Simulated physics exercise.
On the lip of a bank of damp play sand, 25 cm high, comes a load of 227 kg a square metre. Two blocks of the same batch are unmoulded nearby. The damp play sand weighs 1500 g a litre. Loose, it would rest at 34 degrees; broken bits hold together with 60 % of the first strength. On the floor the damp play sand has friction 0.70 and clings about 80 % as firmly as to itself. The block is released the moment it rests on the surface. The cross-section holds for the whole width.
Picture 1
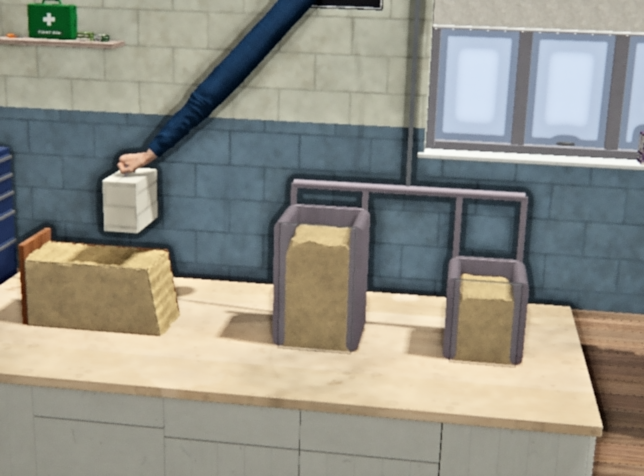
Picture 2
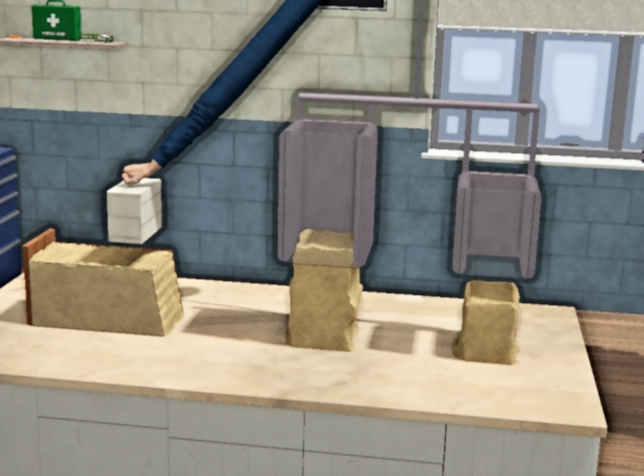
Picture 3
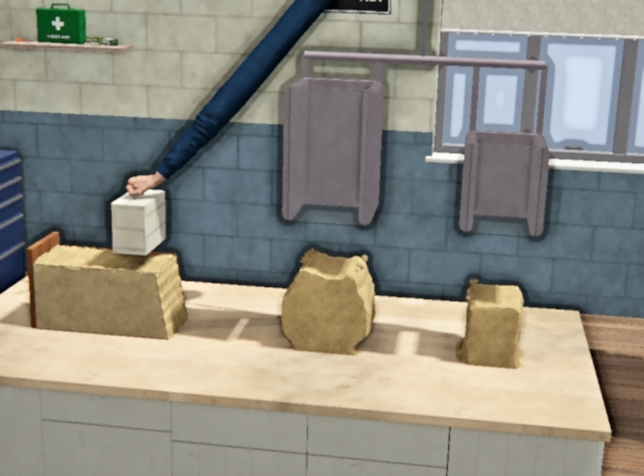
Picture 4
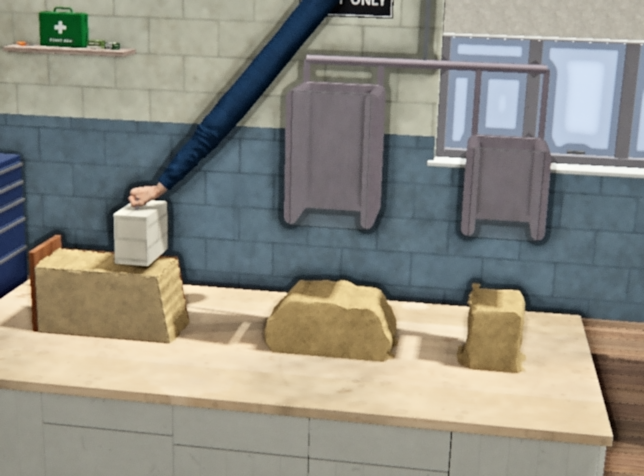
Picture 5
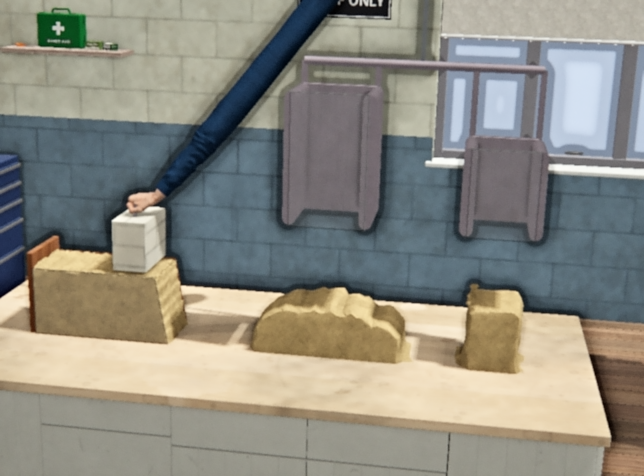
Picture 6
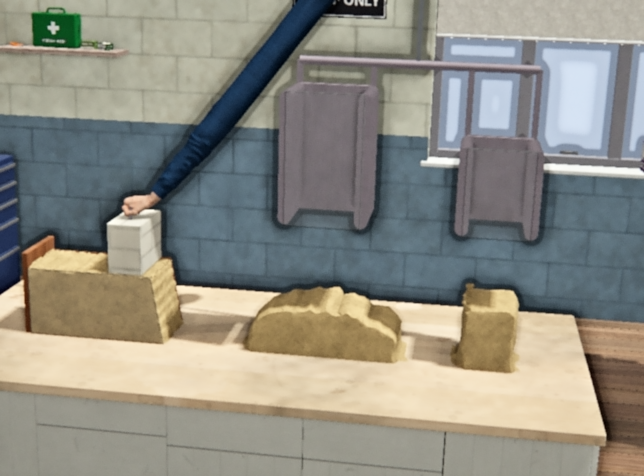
Grey moulds lifting off two sand blocks, the taller one slumping into a mound, as a hand lowers a white block onto sand at left.
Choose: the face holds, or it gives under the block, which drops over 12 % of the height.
It collapses.
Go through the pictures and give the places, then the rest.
The first frame shows crest of the damp play sand at (48, 262); block heights 39 cm, 24 cm (left to right).
The second frame shows crest of the damp play sand at (52, 263); block heights 38 cm, 24 cm (left to right).
The third frame shows crest of the damp play sand at (56, 266); block heights 30 cm, 24 cm (left to right).
The fourth frame shows crest of the damp play sand at (58, 269); block heights 21 cm, 24 cm (left to right).
The fifth frame shows crest of the damp play sand at (56, 270); block heights 19 cm, 24 cm (left to right).
The sixth frame shows crest of the damp play sand at (51, 270); block heights 19 cm, 24 cm (left to right).
Last picture + 0.16 s, the block is down by 6 % of the bank's height and stands upright.
Last picture + 0.35 s, the block is down by 20 % of the bank's height and leans 4 degrees.
Last picture + 0.53 s, the block is down by 35 % of the bank's height and leans 3 degrees.
Last picture + 0.72 s, the block is down by 44 % of the bank's height and leans 4 degrees.
Last picture + 2.08 s, the block is down by 56 % of the bank's height and leans 20 degrees.
